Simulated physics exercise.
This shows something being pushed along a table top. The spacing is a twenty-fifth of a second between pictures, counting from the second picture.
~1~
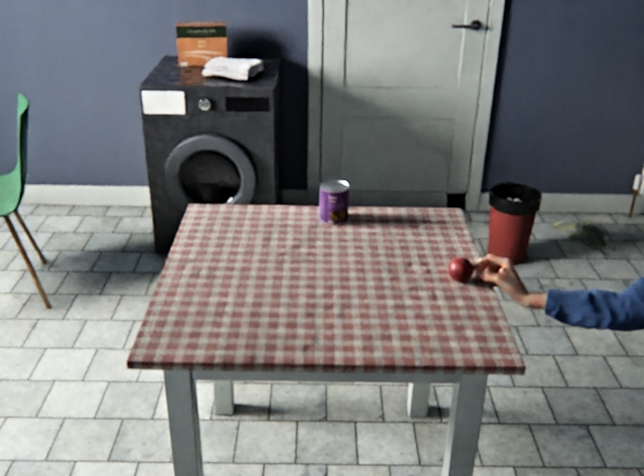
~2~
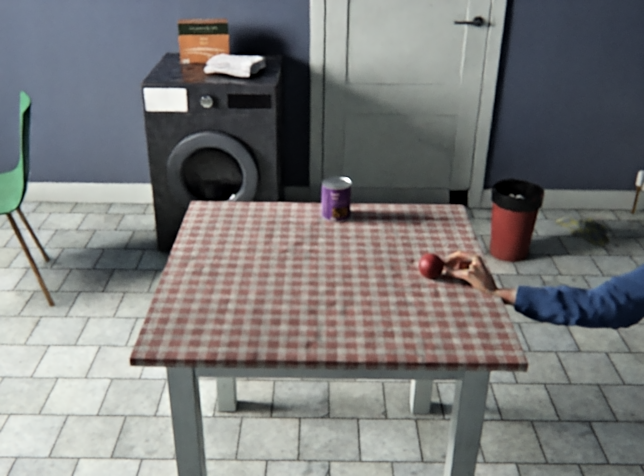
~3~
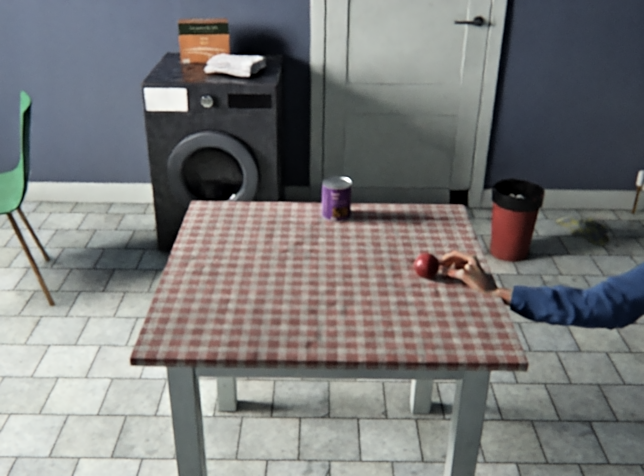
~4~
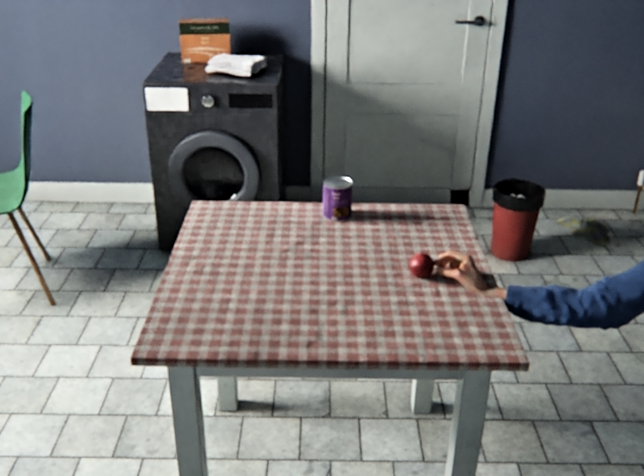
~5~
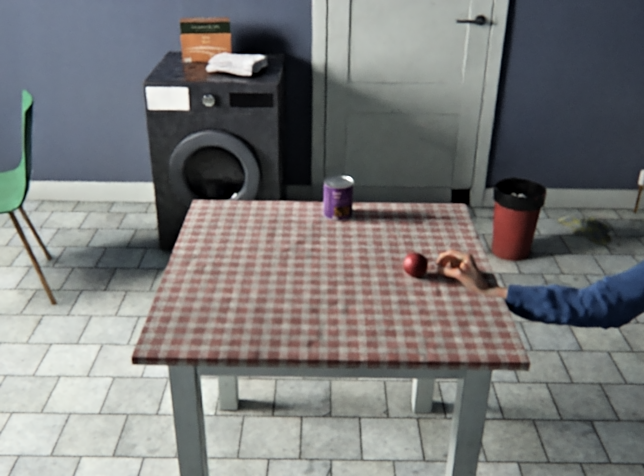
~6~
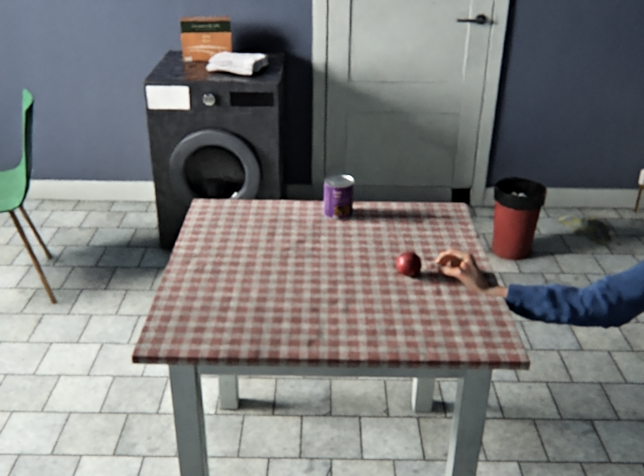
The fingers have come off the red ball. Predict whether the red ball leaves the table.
It is safe on the table.
Then, 0.10 s later than the last frame, red ball moved about its own width near (395, 264).
Then, 0.20 s later than the last frame, red ball moved about its own width near (384, 264).
Then, 0.30 s later than the last frame, red ball moved well along near (375, 264).
Then, 0.40 s later than the last frame, red ball moved well along near (369, 264).
When it is over, moved from the start, red ball. End places, in pixels of the last picture, red ball near (365, 263).
